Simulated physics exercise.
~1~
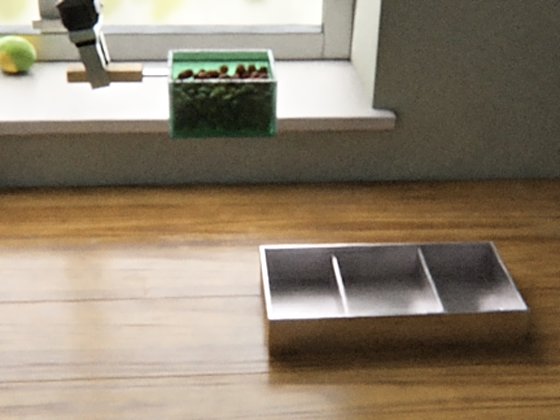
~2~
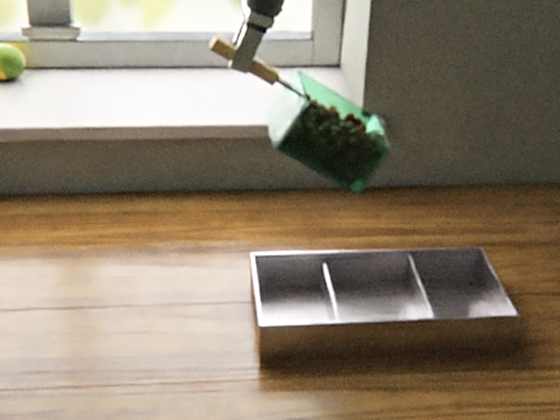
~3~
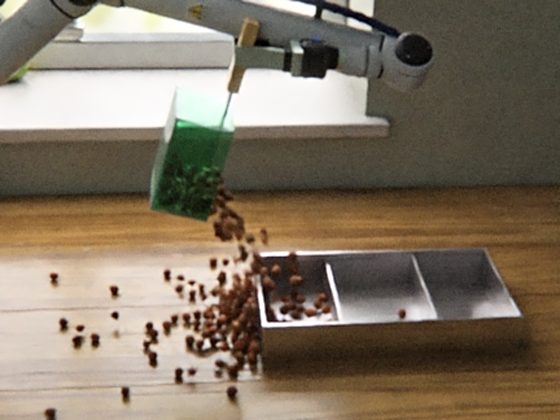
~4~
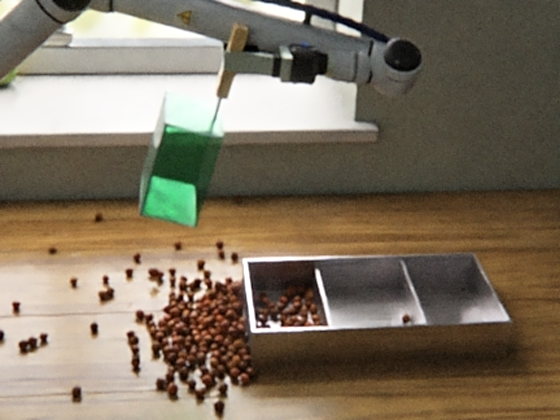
A robot arm holds a clear green box heaped with small reddish-brown hazelnuts above a wooden table, seen from slightly above by a gently swaying camera, with a pale windowsill and a yellow-green fruit behind. An open metal tray with three compartments stands at the right. The arm carries the box right and begins tilting it, then brings it back left and tips it steeply. Hazelnuts pour down around the tray's left end, some landing in the left compartment while many scatter across the table. The box ends empty, with most hazelnuts lying on the wood, a smaller share in the left compartment and one in the middle.
